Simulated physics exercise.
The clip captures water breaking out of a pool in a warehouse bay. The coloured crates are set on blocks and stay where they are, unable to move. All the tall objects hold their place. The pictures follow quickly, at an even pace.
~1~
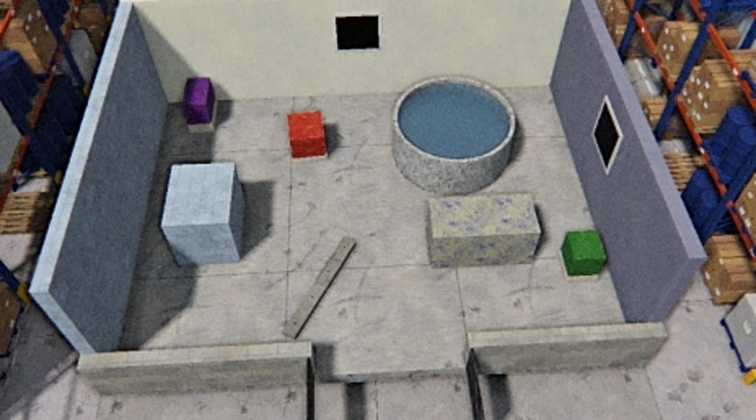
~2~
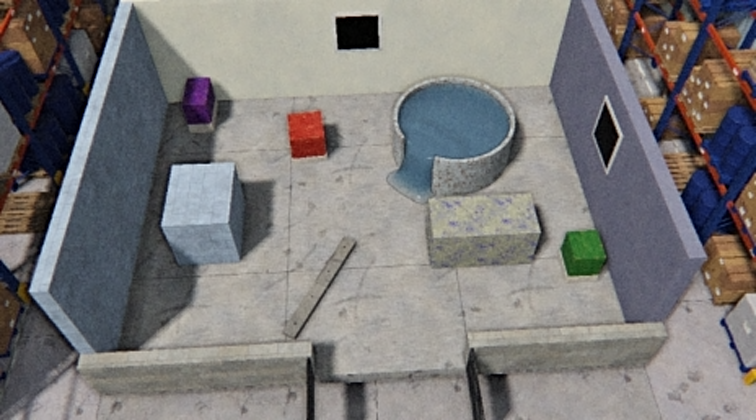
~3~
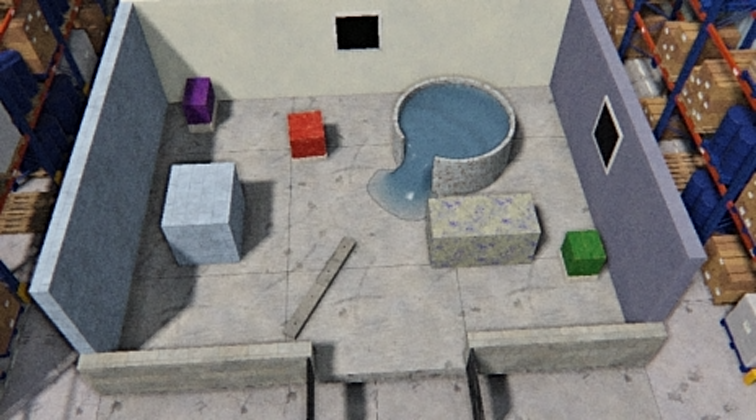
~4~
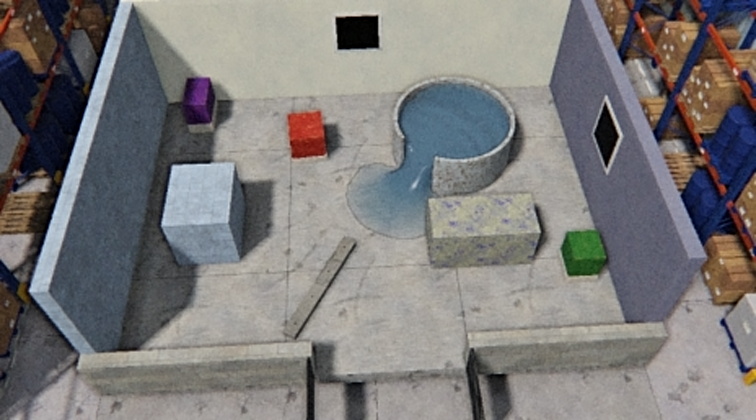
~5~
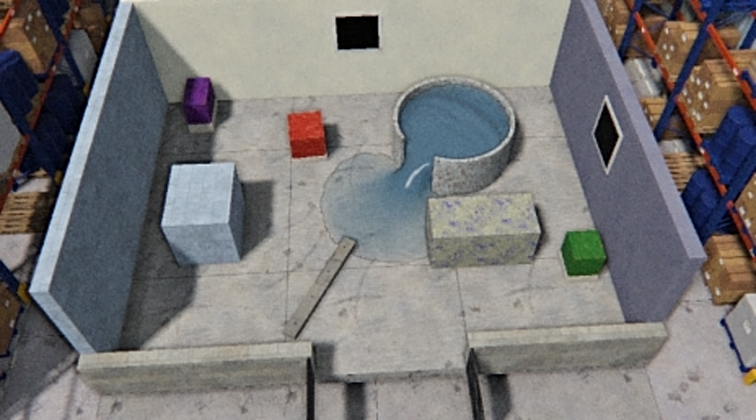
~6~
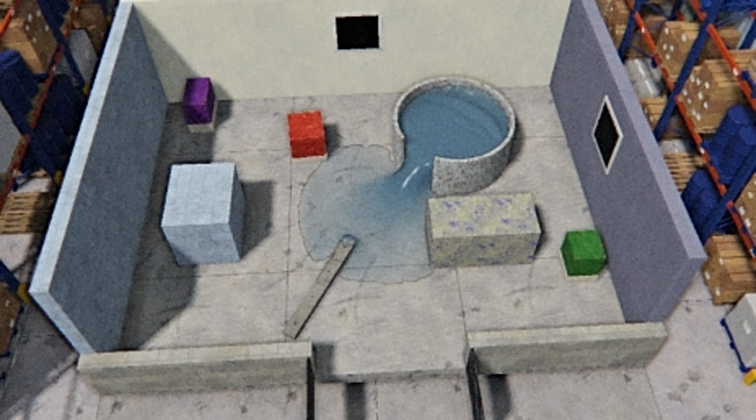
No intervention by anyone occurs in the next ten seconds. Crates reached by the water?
Green crate not reached, red crate not reached, purple crate not reached.
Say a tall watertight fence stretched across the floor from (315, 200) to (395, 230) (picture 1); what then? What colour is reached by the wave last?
The green one.
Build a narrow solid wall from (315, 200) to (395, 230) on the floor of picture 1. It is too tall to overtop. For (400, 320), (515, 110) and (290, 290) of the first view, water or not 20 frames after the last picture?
Taking the three spots in order: Soaked, spared, spared.
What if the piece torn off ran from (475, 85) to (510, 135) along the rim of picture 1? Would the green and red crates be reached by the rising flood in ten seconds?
The green crate is reached, the red crate is reached.
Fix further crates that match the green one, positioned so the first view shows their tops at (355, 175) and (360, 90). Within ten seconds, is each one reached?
In the listed order, the first crate gets reached while the second remains untouched.
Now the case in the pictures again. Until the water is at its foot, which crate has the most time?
Last is the green one.
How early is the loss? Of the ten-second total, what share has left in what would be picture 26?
45 per cent.
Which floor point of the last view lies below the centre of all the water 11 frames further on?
Somewhere near (403, 186).
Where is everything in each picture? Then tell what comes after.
In the first frame, the round tank at (454, 120) is whole and still.
In the second frame, water pours out at (417, 170) and has run to (425, 200).
In the third frame, the front is at (405, 216), out from the gap at (416, 172).
In the fourth frame, the front is at (374, 227), out from the gap at (416, 172).
In the fifth frame, the front is at (336, 237), out from the gap at (416, 172).
In the sixth frame, water pours out at (416, 172) and has run to (316, 254).
A moment on, water covers 35 % of the floor; the green crate not reached, the red crate water round its plinth, the purple crate not reached.
Next, water covers 50 % of the floor; the green crate not reached, the red crate water round its plinth, the purple crate not reached.
Then, water covers 55 % of the floor; the green crate not reached, the red crate water round its plinth, the purple crate water round its plinth.
Later, water covers 60 % of the floor; the green crate water round its plinth, the red crate water round its plinth, the purple crate water round its plinth.
In the end, water covers 70 % of the floor; the green crate stayed above the water, the red crate stayed above the water, the purple crate stayed above the water.
